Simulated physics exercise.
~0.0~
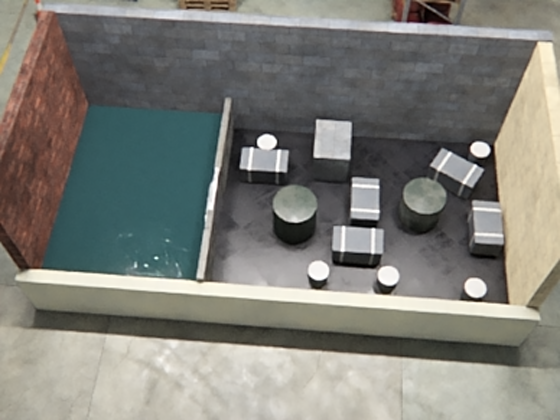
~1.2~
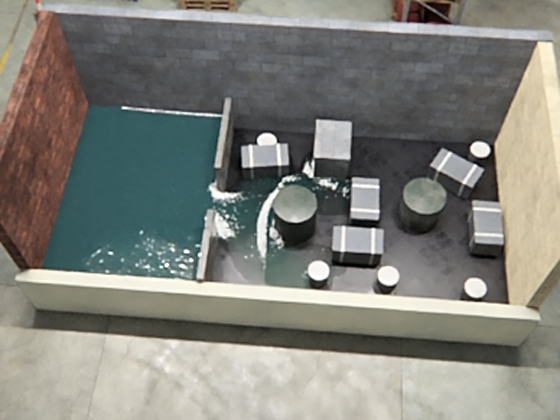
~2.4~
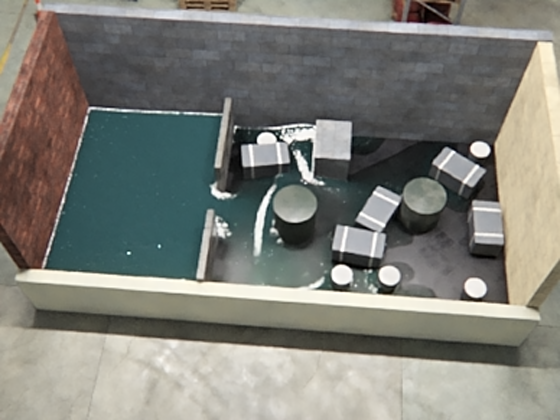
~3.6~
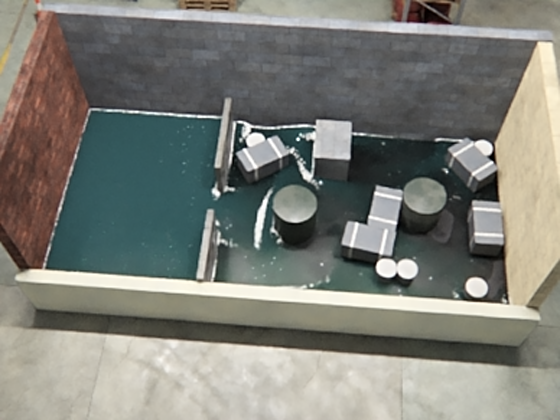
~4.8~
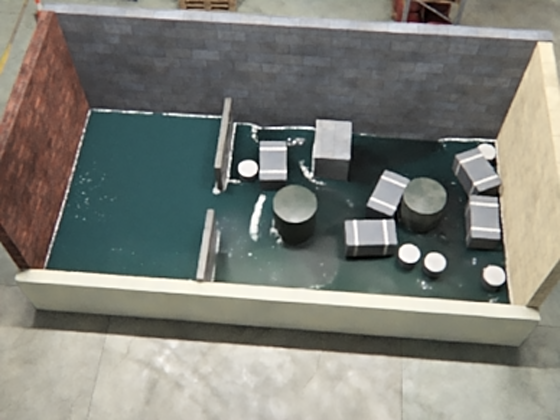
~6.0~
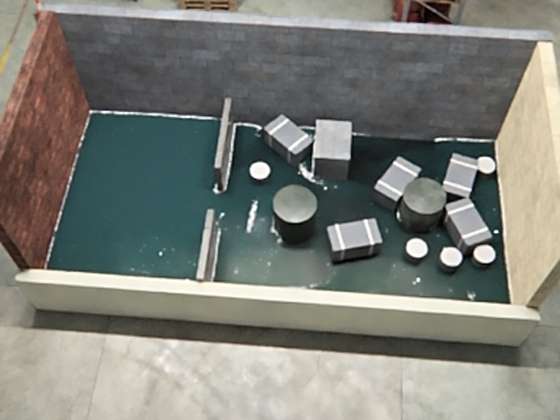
Dark green water stands behind a grey partition on the left of a walled enclosure, while striped boxes, white-topped round containers, a grey block and two large drums sit on the dry floor to the right. A gap opens in the partition and water surges through, foaming around the nearer drum and the block. As it spreads right, a middle box and a small container near the front shift first. Soon more boxes and containers turn and drift, several gathering around the farther drum. Finally, water covers the floor on both sides, the drums and block still in place.
